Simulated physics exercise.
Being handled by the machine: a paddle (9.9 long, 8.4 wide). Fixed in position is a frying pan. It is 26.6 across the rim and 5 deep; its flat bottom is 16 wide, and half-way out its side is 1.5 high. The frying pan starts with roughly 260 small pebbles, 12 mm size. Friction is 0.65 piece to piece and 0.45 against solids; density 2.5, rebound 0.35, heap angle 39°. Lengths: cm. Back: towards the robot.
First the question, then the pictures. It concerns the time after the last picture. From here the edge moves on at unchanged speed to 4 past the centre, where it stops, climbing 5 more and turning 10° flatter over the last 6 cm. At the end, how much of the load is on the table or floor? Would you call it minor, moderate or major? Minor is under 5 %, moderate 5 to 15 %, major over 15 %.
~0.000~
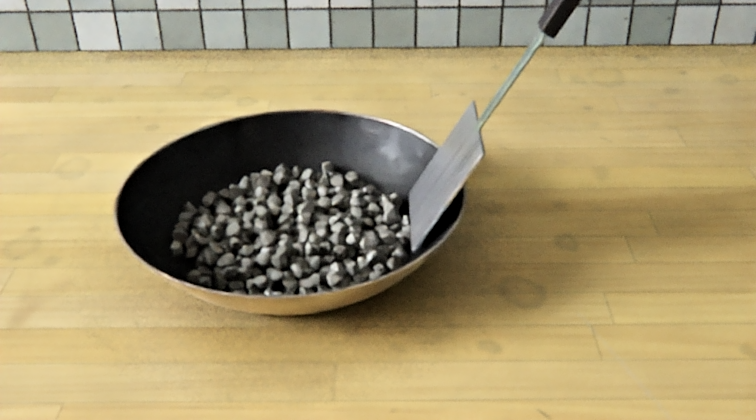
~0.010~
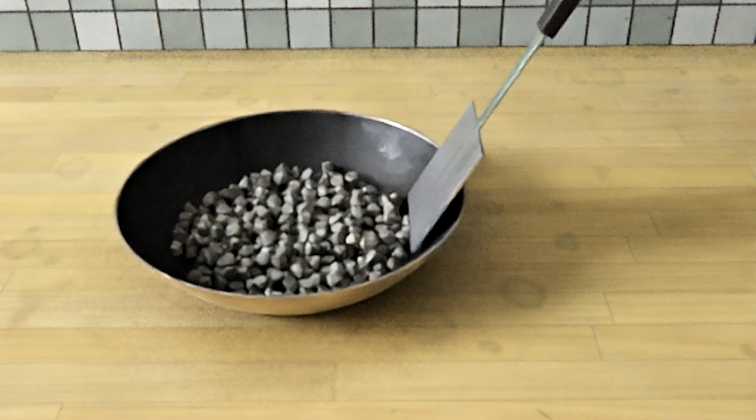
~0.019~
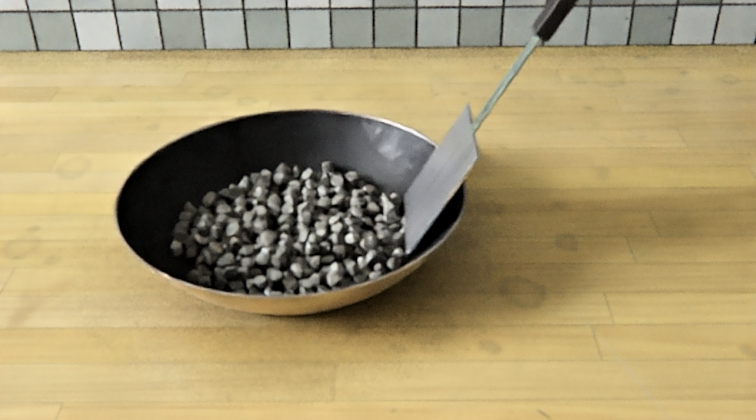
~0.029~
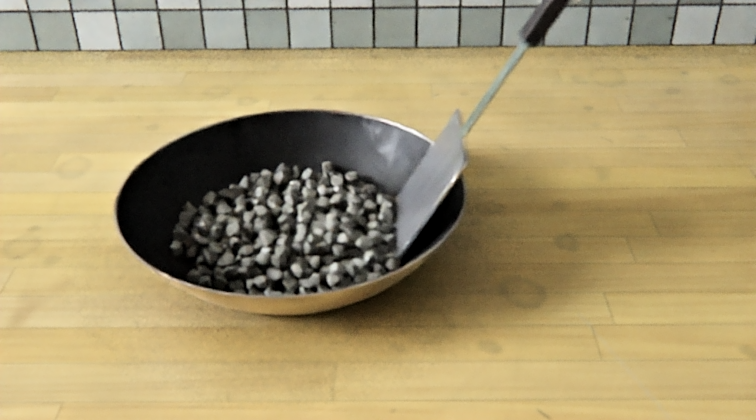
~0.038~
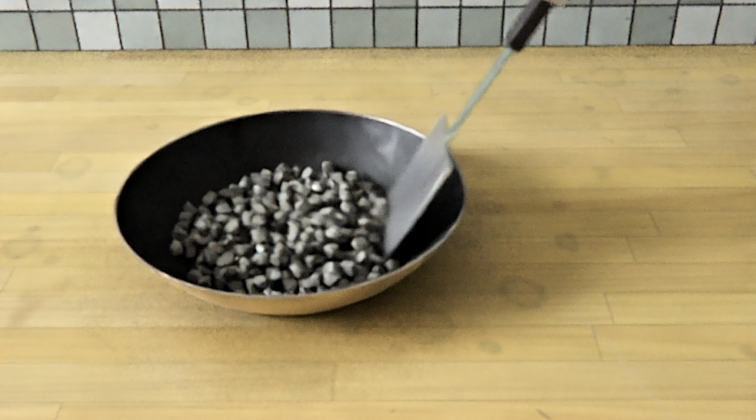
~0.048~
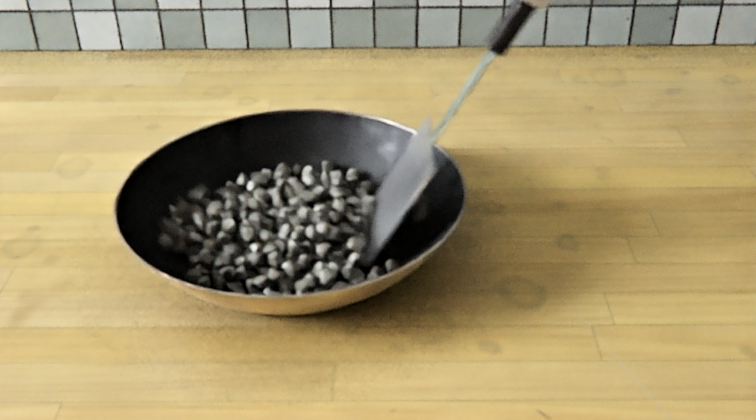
I would call it moderate.
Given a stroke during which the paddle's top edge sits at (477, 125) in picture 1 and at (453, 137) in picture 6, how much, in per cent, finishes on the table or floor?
0 %.
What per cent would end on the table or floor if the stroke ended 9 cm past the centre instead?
Estimate: Approx. 25 %.
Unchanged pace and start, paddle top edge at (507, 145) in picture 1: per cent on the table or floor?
Spill: Approx. 15 per cent.
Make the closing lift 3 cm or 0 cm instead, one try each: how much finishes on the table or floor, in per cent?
First try about 10 %, second try about 10 %.
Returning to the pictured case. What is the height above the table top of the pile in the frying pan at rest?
Close to 6.0 centimetres high.
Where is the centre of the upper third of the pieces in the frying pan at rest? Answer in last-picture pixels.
Centre: Roughly (176, 208).
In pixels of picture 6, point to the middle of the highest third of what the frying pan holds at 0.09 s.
It is centred close to (225, 205).
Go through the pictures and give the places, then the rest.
The first frame shows paddle top edge at (479, 126), sloping 60°; upper third of the load around (305, 224), from x 175 to 410, top at y 170; 265 in the frying pan.
The second frame shows paddle top edge at (478, 126), sloping 60°; upper third of the load around (305, 224), from x 175 to 410, top at y 170.
The third frame shows paddle top edge at (473, 129), sloping 60°; upper third of the load around (305, 224), from x 175 to 405, top at y 170.
The fourth frame shows paddle top edge at (463, 134), sloping 60°; upper third of the load around (306, 221), from x 175 to 400, top at y 170.
The fifth frame shows paddle top edge at (448, 139), sloping 60°; upper third of the load around (304, 221), from x 175 to 405, top at y 170.
The sixth frame shows paddle top edge at (431, 142), sloping 60°; upper third of the load around (286, 216), from x 165 to 420, top at y 170; 265 in the frying pan.
After 0.07 s, sloping 60°, highest piece 6 above the table; 265 in the frying pan.
After 0.09 s, sloping 57°, highest piece 8 above the table; 260 in the frying pan, 5 on the blade or in flight.
After 0.31 s, sloping 50°, highest piece 8 above the table; 240 in the frying pan, 18 on the table or floor, 7 on the blade or in flight.
After 1.36 s, sloping 50°, highest piece 6 above the table; 240 in the frying pan, 25 on the table or floor.
At rest, 240 in the frying pan, 25 on the table or floor. That is 9 % on the table or floor.
